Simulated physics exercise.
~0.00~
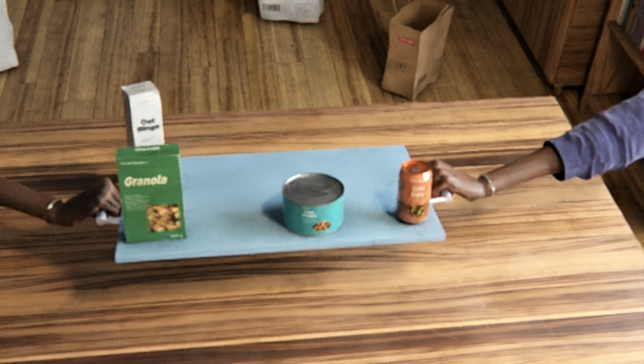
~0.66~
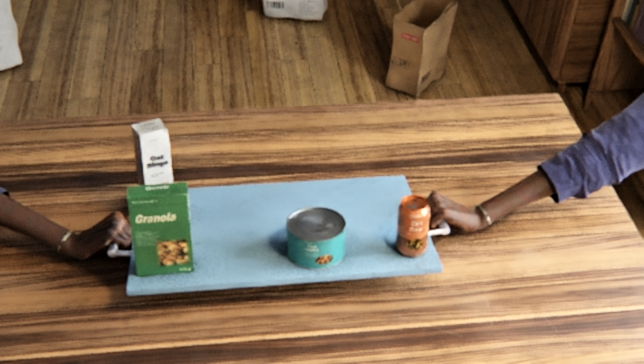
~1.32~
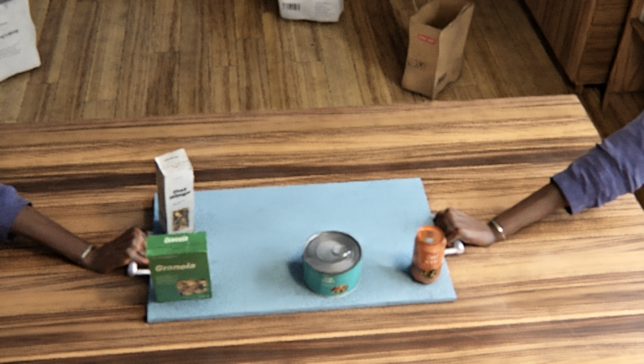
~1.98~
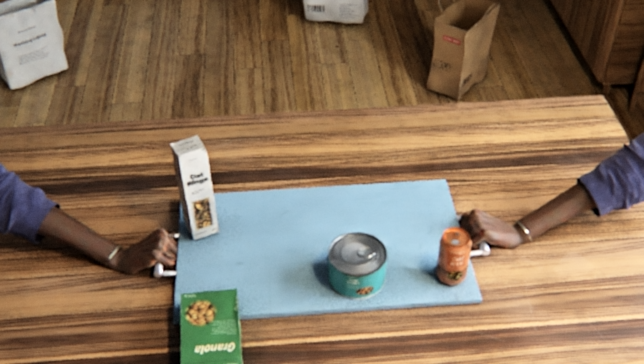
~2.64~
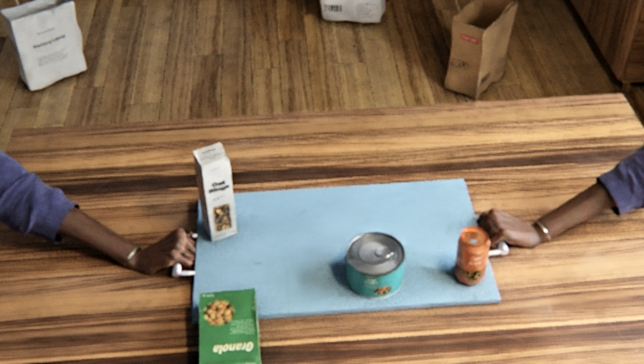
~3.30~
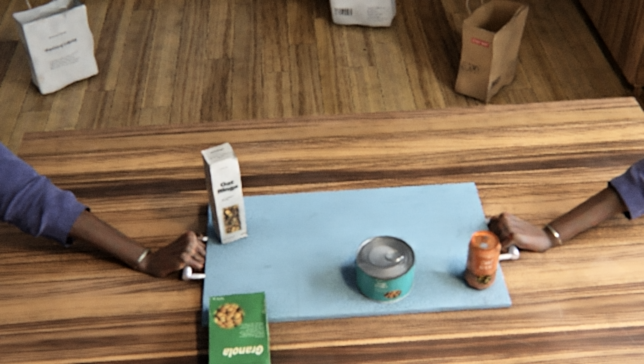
At a striped wooden table above a plank floor with bags standing on it, two hands hold a light blue tray by its end handles. On it are a green granola packet and a white carton at the left, a turquoise tub near the middle and an orange can at the right. The hands lower the tray until it lies flat on the table, and the packet and carton rock. The green packet then topples off the near edge and lands on its side. The carton settles upright, and the tub and can stay standing beside it on the tray, still gripped by both hands.
